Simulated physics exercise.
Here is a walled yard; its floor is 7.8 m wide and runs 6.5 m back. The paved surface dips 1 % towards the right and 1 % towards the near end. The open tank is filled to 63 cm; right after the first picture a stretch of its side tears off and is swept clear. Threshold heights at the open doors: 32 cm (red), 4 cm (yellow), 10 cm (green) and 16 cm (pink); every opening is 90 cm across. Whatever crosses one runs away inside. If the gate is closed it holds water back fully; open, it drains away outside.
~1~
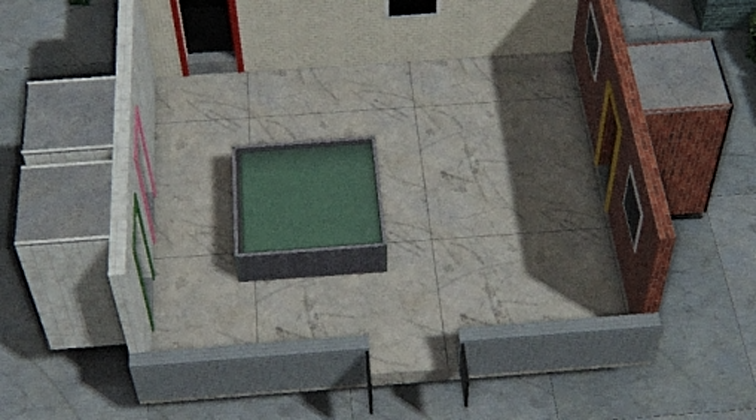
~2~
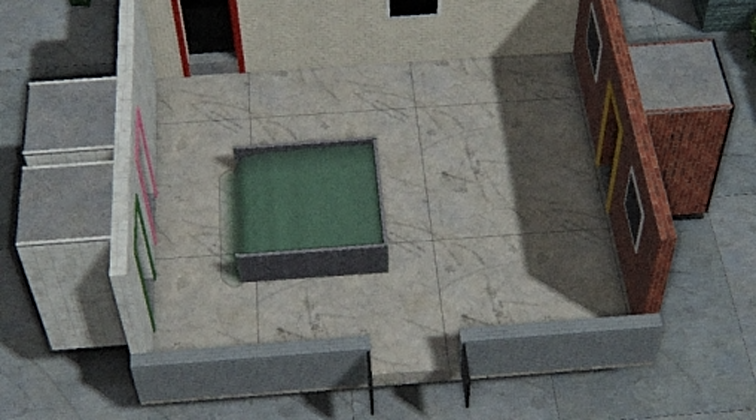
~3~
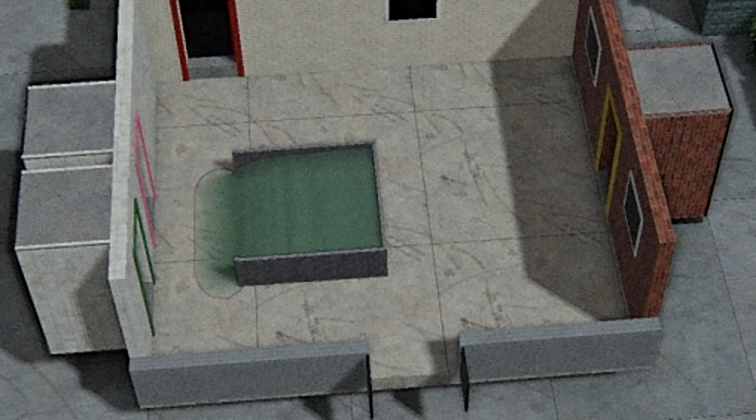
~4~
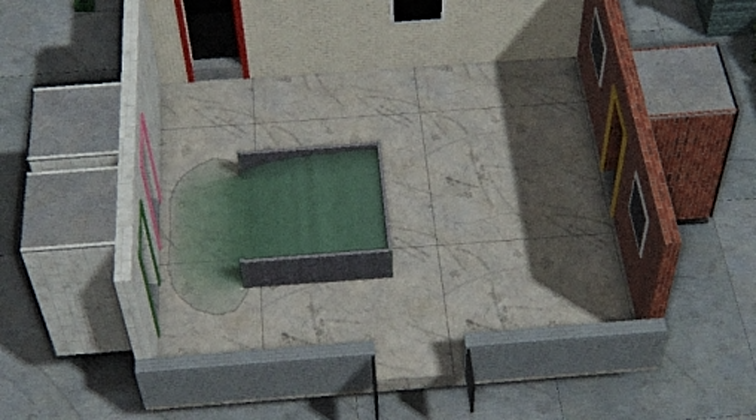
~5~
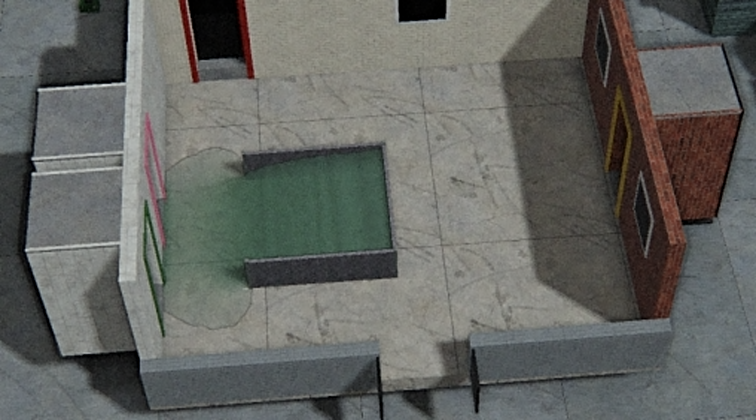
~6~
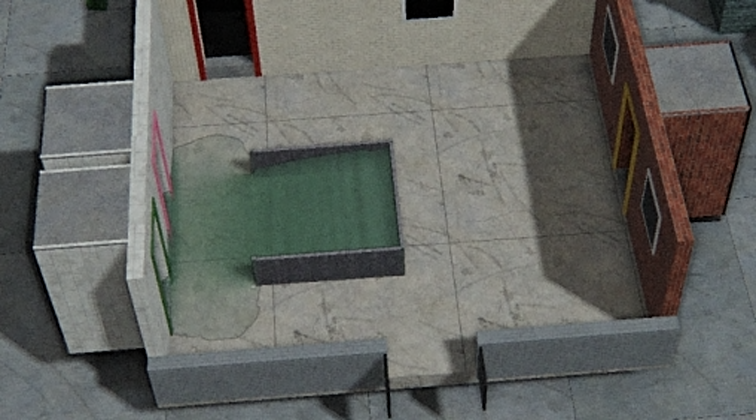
Green water pouring out of the open left side of a dark-walled tank and spreading across the paved floor of a walled yard.
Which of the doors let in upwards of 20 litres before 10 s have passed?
Door by door: At the red door it stays under the limit; at the yellow door it passes the limit; at the green door it passes the limit; at the pink door it goes over the limit.
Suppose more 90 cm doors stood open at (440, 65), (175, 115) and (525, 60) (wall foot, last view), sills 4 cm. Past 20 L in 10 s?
In that order: Not over, above, under.
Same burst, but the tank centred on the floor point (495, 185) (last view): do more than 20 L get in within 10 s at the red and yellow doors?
Then: Red below, yellow under.
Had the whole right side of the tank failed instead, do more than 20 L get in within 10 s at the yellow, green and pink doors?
Then: Yellow past it, green not over, pink not over.
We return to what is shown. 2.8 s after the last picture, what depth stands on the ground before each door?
Depths in cm: Red 21, yellow 0, green 16, pink 21.
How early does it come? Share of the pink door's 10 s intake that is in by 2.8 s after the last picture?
About 100 per cent.
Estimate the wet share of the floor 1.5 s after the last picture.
About 20 per cent.
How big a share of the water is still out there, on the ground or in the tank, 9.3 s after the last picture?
Some 80 per cent remains.
Then, 0.7 s after the last picture water covers 15 % of the floor and is deepest (44 cm) near (173, 235); red door not reached, yellow door not reached, green door 24 cm at the sill, 30 L in, pink door 42 cm at the sill, 107 L in.
Then, 1.5 s after the last picture water covers 20 % of the floor and is deepest (42 cm) near (171, 380); red door 13 cm at the sill, 0 L in, yellow door not reached, green door 24 cm at the sill, 91 L in, pink door 38 cm at the sill, 245 L in.
Then, 2.8 s after the last picture water covers 40 % of the floor and is deepest (30 cm) near (171, 380); red door 21 cm at the sill, 0 L in, yellow door not reached, green door 16 cm at the sill, 151 L in, pink door 21 cm at the sill, 345 L in.
Then, 5.3 s after the last picture water covers 90 % of the floor and is deepest (15 cm) near (634, 299); red door 9 cm at the sill, 0 L in, yellow door not reached, green door 12 cm at the sill, 172 L in, pink door 8 cm at the sill, 353 L in.
Then, 9.3 s after the last picture water covers 95 % of the floor and is deepest (14 cm) near (640, 327); red door 2 cm at the sill, 0 L in, yellow door 11 cm at the sill, 77 L in, green door 7 cm at the sill, 174 L in, pink door 7 cm at the sill, 353 L in.
